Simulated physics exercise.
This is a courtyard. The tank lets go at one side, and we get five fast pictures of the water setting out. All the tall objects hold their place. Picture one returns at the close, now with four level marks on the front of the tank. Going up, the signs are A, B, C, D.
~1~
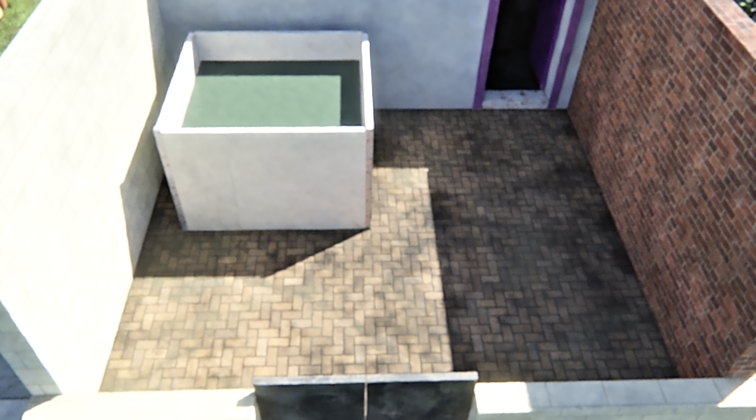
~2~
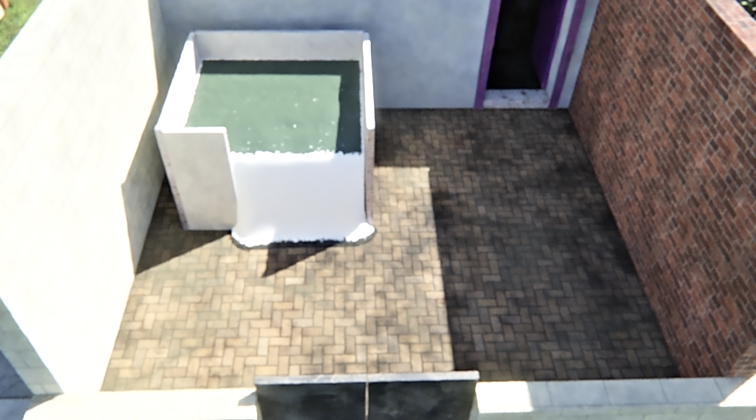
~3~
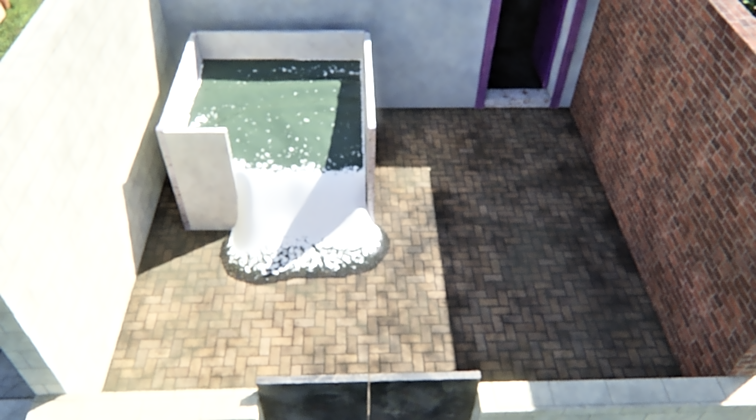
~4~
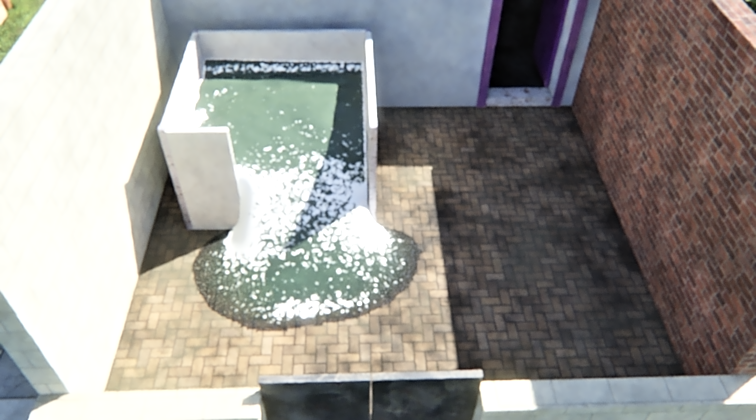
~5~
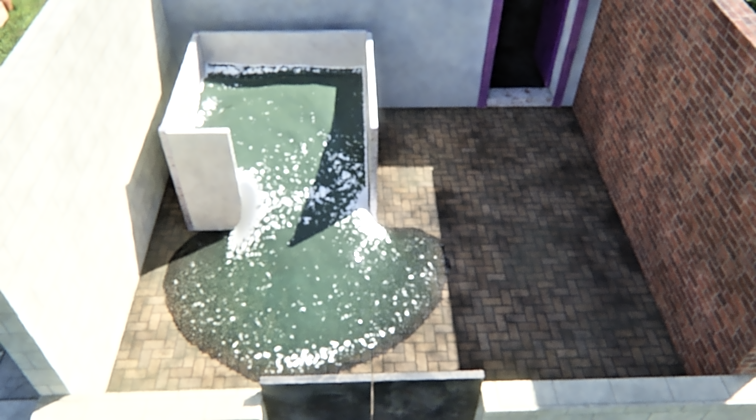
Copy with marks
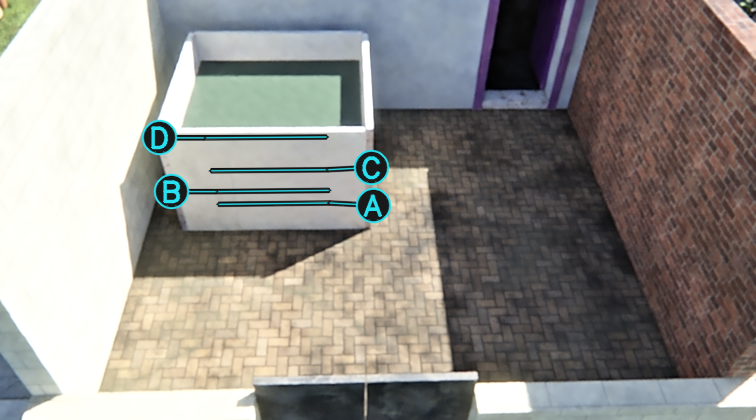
In a walled courtyard, green water pours from a white tank and spreads across the paving.
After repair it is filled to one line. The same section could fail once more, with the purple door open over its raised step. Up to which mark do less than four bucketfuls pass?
It is B.
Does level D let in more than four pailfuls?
Yes, that goes wrong.
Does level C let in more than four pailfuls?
Yes, it does.
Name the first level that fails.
C it is.
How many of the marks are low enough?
Two of them.
In cyan, A at (274, 203); B at (272, 190); C at (269, 170); D at (265, 137); from the bottom up A, B, C, D.
If A is chosen, nothing gets over.
If B is chosen, a splash gets over, under a bucket.
If C is chosen, about 11 bucketfuls get in.
If D is chosen, dozens of bucketfuls pour in.
